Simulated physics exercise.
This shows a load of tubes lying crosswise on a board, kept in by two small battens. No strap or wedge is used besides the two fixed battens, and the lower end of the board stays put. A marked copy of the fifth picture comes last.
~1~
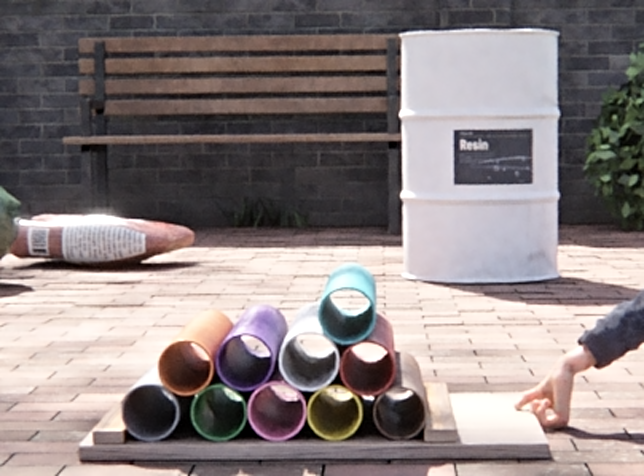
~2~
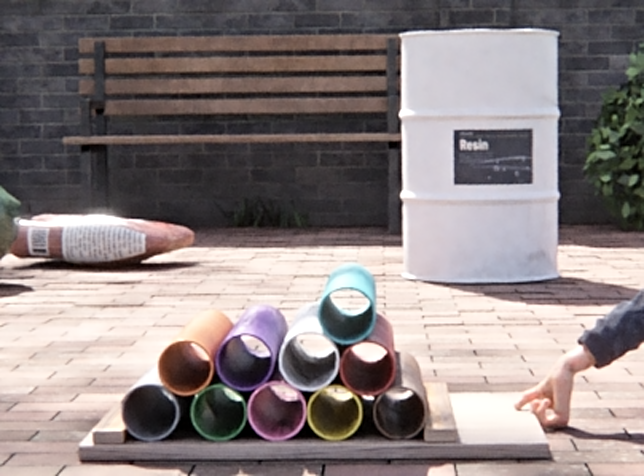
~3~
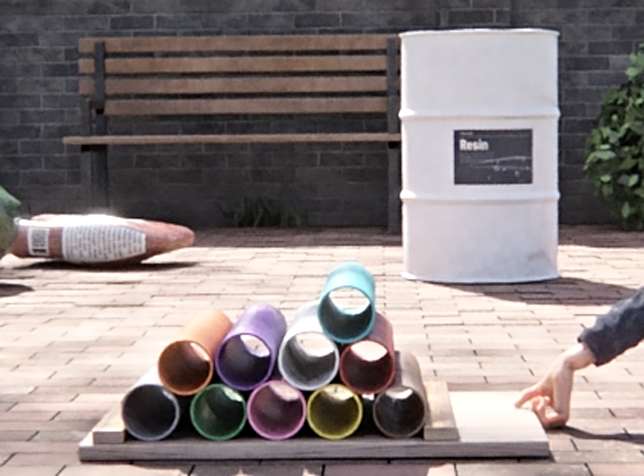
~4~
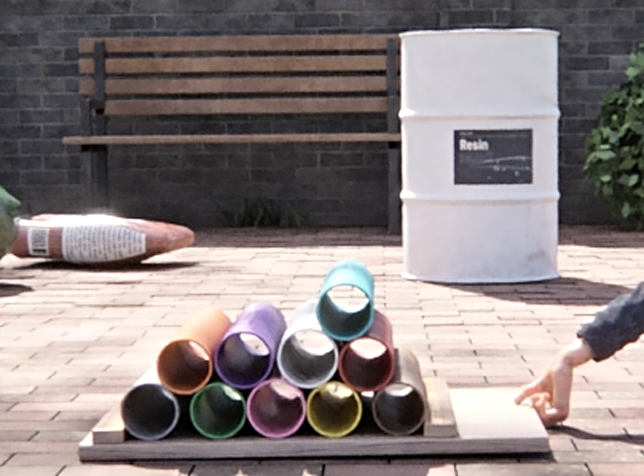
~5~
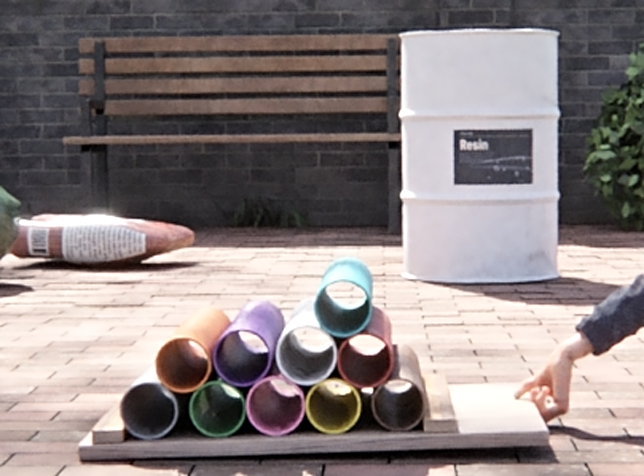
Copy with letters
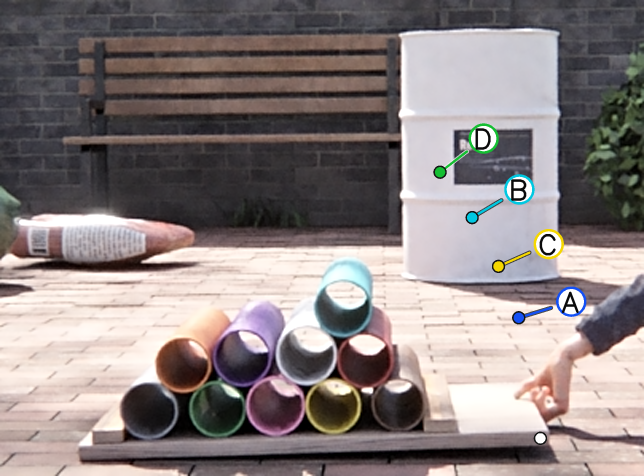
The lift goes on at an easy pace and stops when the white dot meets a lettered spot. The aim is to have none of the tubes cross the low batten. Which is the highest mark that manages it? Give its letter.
It can be raised to C.
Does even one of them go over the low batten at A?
No.
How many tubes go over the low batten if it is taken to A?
It comes to none.
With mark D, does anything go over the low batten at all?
Yes, at D.
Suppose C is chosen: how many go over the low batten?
With C, none.
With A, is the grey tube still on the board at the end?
The grey tube: Yes.
On the marked copy, A at (519, 318); B at (472, 218); C at (499, 267); D at (440, 172); the white dot at (540, 438).
Following C. Soon after the start, board at 15°.
Later, board at 24°.
In the end, board at 24°, none over the low batten.
As for the rest, A none over the low batten; B ten over the low batten; D ten over the low batten.
